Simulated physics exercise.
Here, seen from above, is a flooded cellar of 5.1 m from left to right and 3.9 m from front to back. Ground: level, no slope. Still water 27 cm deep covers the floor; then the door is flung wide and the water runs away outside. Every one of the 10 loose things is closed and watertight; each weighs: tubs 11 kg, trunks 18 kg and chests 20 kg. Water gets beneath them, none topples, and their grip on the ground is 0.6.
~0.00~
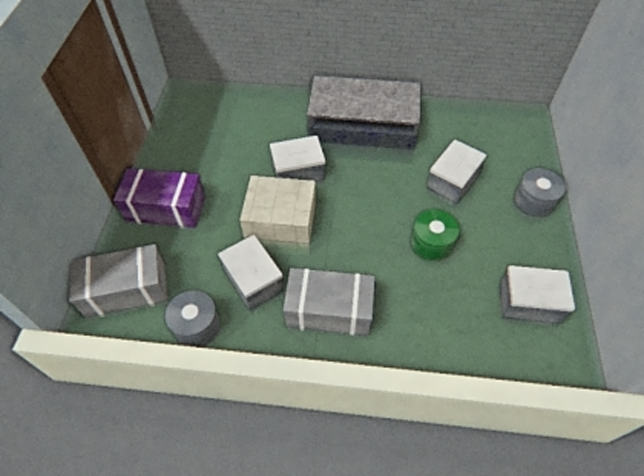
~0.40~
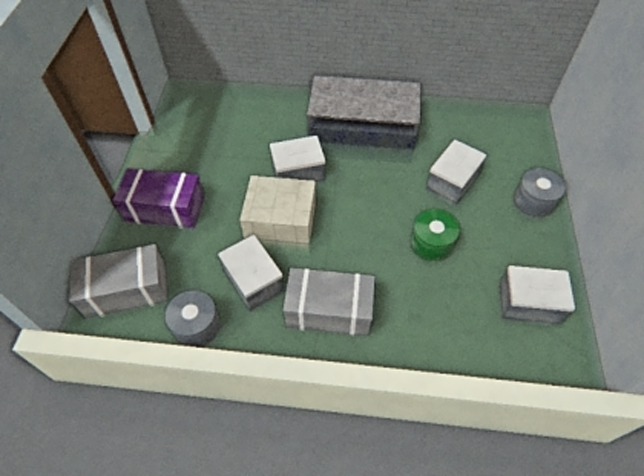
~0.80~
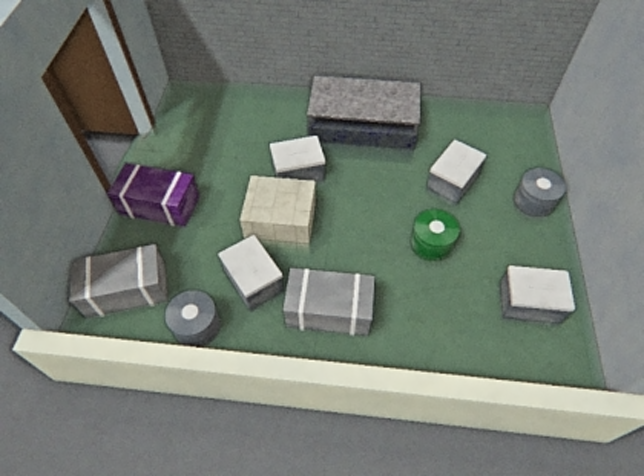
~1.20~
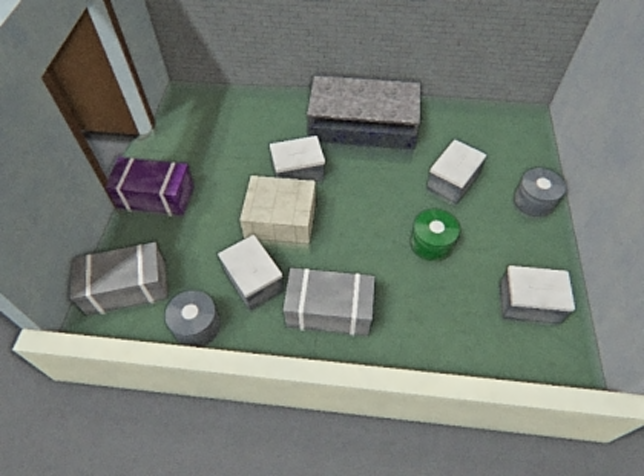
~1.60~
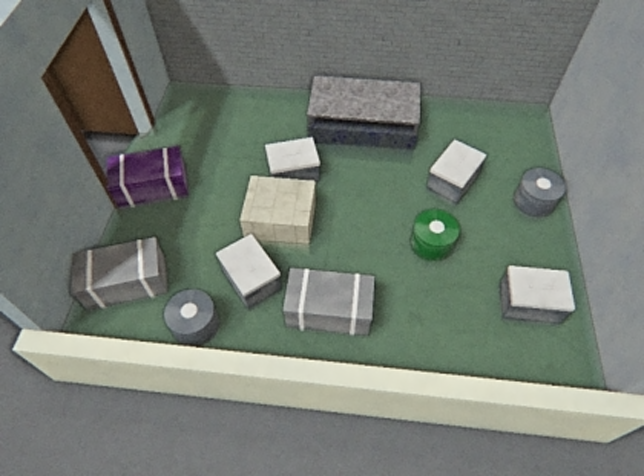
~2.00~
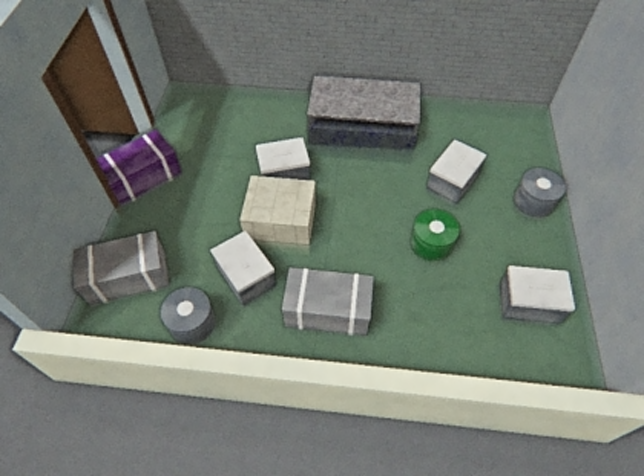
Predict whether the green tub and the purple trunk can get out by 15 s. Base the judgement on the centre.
Looking ahead, the green tub never exits and the purple trunk gets clear.
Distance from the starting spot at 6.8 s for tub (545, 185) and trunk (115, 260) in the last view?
Going in order, that's 20 cm then 120 cm.
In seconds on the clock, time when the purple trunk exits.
Estimate: Close to 2.5 s.
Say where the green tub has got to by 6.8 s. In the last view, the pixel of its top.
(370, 225), give or take.
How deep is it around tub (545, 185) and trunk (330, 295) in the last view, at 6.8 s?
Around 19 cm and 21 cm.
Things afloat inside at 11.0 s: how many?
The number is 6.
After 3.0 s the green tub is near (430, 226), 0.1 m from its start, afloat; the purple trunk has gone out; 1 of 10 are out; 9 afloat.
After 6.8 s the green tub is near (370, 225), 0.7 m from its start, afloat; the purple trunk has gone out; 2 of 10 are out; 8 afloat.
After 11.0 s the green tub is near (355, 216), 0.9 m from its start, afloat; the purple trunk has gone out; 4 of 10 are out; 6 afloat.
After 15.0 s the green tub is near (334, 206), 1.1 m from its start, afloat; the purple trunk has gone out; 5 of 10 are out; 5 afloat.
